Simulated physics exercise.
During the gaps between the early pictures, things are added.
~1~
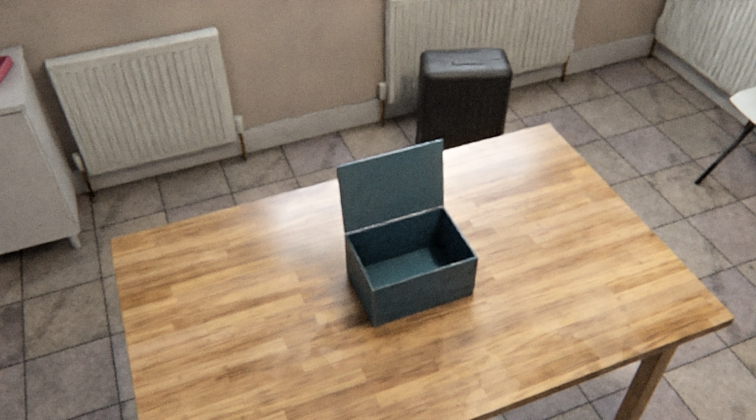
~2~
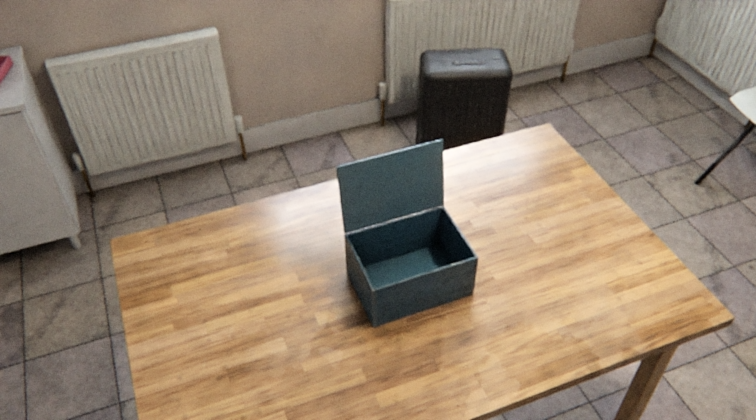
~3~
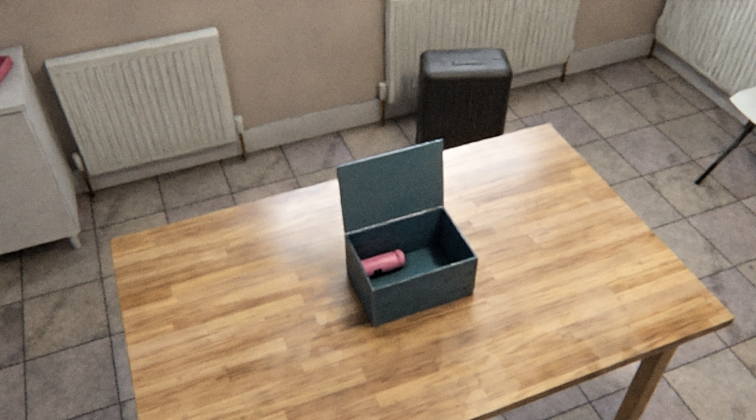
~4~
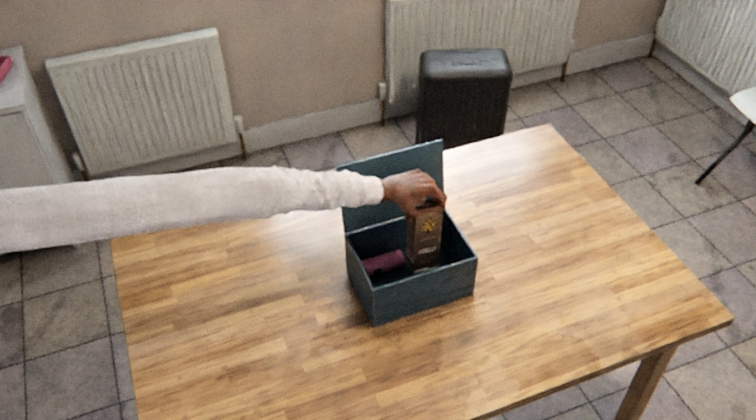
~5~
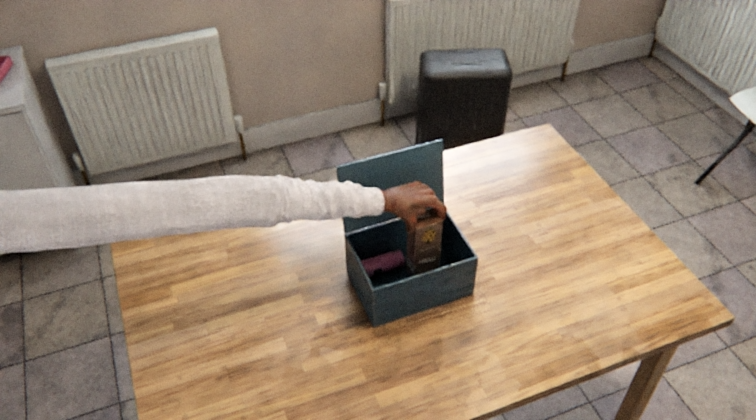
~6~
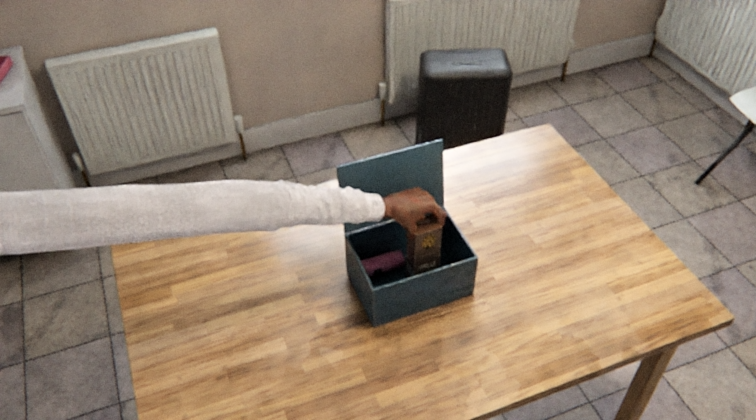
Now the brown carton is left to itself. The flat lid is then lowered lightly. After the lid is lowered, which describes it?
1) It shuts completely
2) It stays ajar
It stays ajar.
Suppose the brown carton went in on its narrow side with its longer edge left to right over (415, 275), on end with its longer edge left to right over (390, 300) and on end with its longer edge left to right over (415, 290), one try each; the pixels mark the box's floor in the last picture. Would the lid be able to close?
Case one, the lid lies closed; case two, it is kept from closing; case three, it is kept from closing.
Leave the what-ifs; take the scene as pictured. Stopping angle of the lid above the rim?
The answer is about 20 degrees.
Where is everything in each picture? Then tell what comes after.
In the first picture, the last thing is not in view yet.
In the second picture, the last thing is not in view yet.
In the third picture, the last thing is not in view yet; pink shaker (379, 265).
In the fourth picture, coming down; brown carton (424, 237); pink shaker (379, 265).
In the fifth picture, coming down; brown carton (424, 247); pink shaker (379, 265).
In the sixth picture, in place under the hand; brown carton (424, 252); pink shaker (379, 265).
Then, 1.20 s after the last picture, lid starting down.
Then, 1.60 s after the last picture, lid 57° above the rim.
Then, 2.10 s after the last picture, lid 34° above the rim; brown carton tipped 9° from how it was near (426, 256).
Then, 3.10 s after the last picture, lid 22° above the rim; brown carton tipped 26° from how it was near (431, 264).
At rest, lid 22° above the rim; moved from the start, brown carton; pink shaker in place. Seen from the same camera at the end, brown carton near (431, 264).
